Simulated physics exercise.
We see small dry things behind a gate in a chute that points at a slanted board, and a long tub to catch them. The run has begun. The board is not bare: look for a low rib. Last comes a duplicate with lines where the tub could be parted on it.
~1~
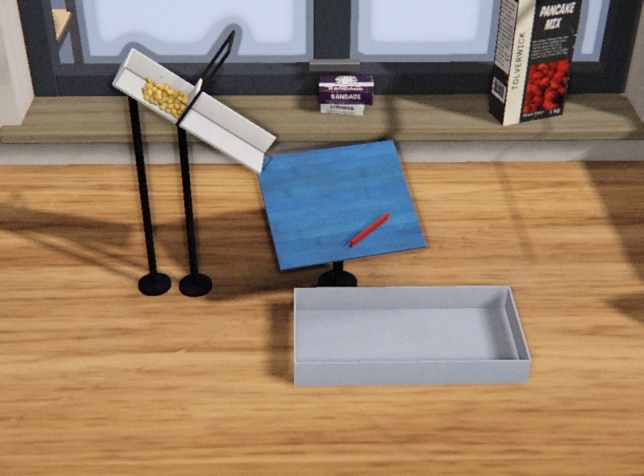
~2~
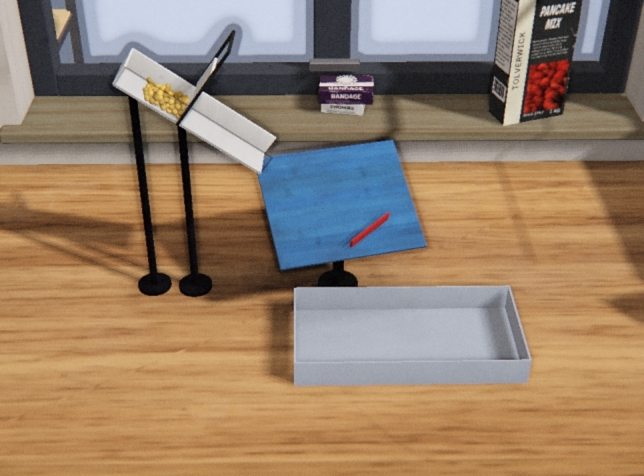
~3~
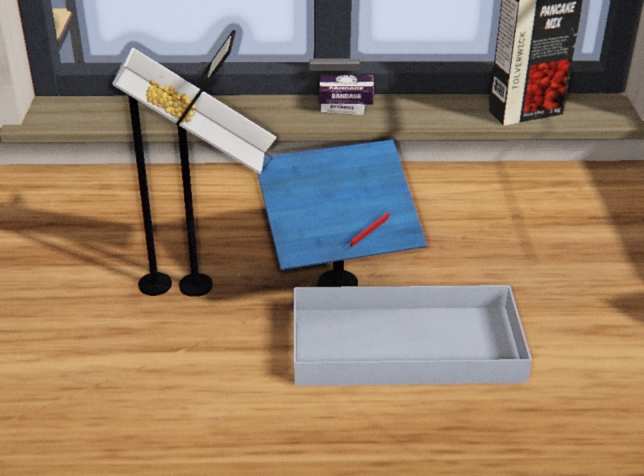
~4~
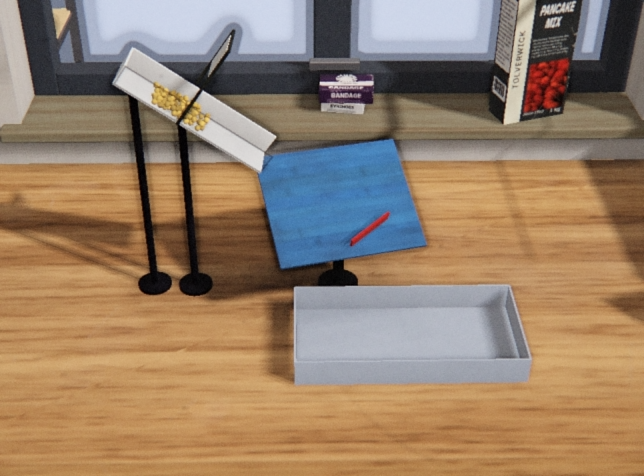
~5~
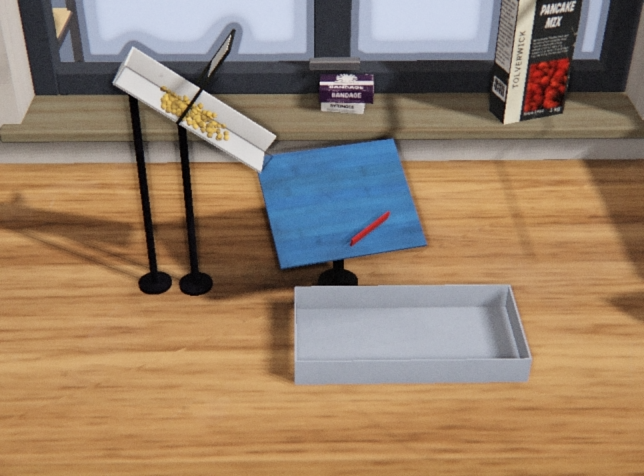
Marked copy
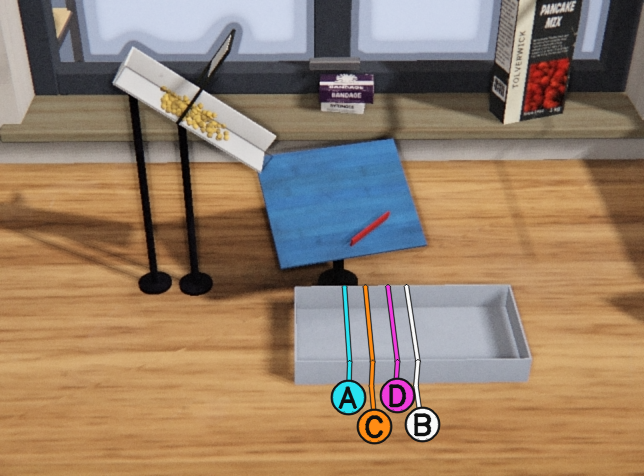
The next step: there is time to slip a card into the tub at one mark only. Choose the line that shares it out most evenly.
The answer is line A.
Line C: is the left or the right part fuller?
Left.
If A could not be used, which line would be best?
That is line C.
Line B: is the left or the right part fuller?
Left.
On the marked copy, line A crosses the front rim at (349, 361); line B crosses the front rim at (417, 360); line C crosses the front rim at (372, 361); line D crosses the front rim at (397, 360).
If A is chosen, of what is caught, about half on the left of the divider, about half on the right.
If B is chosen, of what is caught, nearly all on the left of the divider, a stray few on the right.
If C is chosen, of what is caught, most on the left of the divider, about a quarter on the right.
If D is chosen, of what is caught, nearly all on the left of the divider, a small part on the right.
